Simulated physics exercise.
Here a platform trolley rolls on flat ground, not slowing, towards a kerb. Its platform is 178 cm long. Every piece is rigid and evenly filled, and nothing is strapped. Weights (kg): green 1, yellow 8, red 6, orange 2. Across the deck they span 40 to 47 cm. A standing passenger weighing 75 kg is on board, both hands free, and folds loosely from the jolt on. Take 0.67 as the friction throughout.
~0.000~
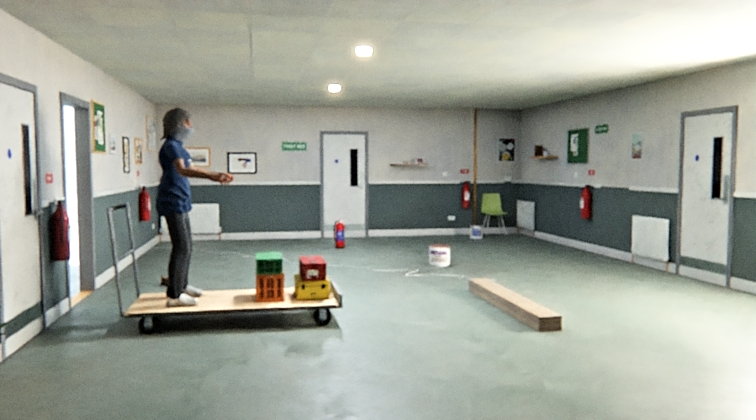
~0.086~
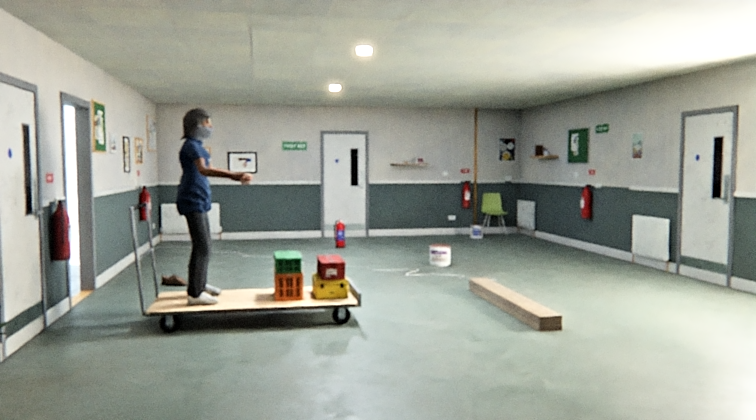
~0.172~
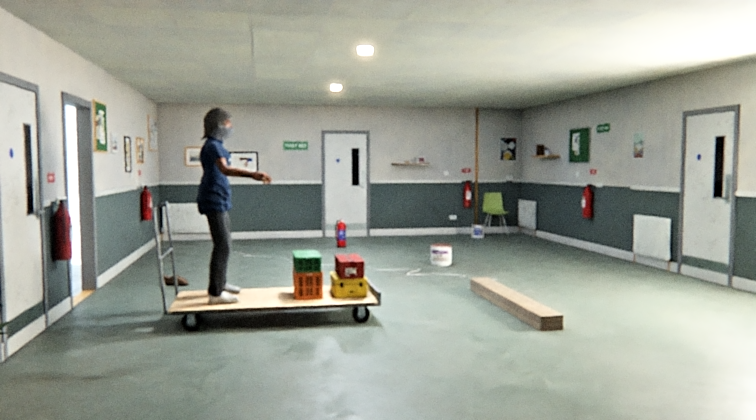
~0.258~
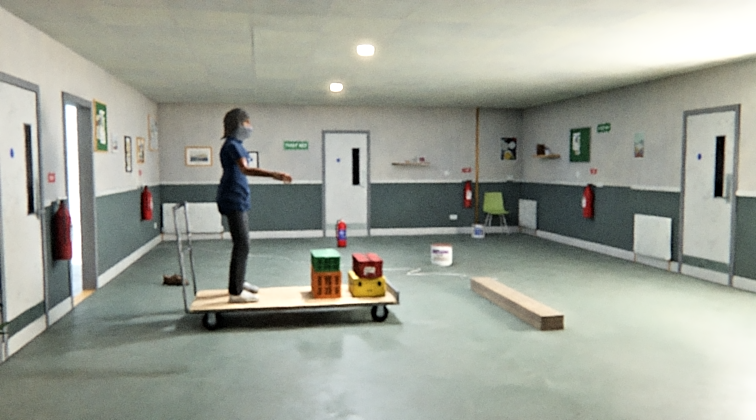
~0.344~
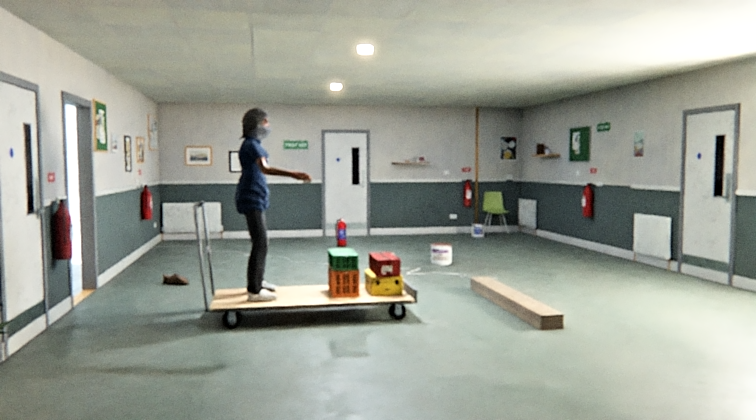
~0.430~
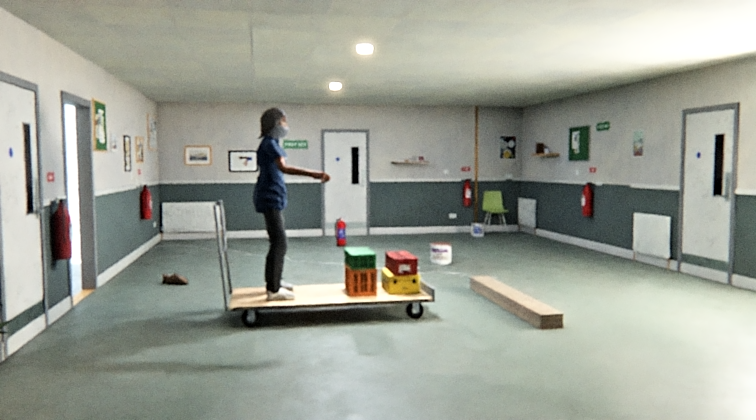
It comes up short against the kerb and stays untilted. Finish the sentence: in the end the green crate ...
In the end the green crate is left on the deck.
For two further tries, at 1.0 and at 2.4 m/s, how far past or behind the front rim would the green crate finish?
First try: About 50 cm behind; second try: About 0 cm past.
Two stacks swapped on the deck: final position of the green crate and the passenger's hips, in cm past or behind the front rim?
Outcome - green: 60 cm past rim; hips: 60 cm behind rim.
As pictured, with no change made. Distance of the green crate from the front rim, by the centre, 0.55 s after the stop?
Behind the rim, near 20 cm.
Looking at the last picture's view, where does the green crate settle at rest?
Around (490, 256).
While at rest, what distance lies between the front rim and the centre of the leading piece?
50 cm past the rim.
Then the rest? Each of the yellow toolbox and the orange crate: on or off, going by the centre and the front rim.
Result - yellow: Stays; orange: Stays.
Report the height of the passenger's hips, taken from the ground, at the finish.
Roughly 60 cm.
The wheels strike at 0.88 s.
After 1.43 s the green crate is 18 cm behind the rim, tilted 90°, near (492, 257) in the last picture's view.
After 1.88 s the green crate is 19 cm behind the rim, tilted 85°, near (491, 256) in the last picture's view.
Final state at 2.9 s, past the rim, red carton; behind it, green crate, yellow toolbox, orange crate and the passenger's hips.
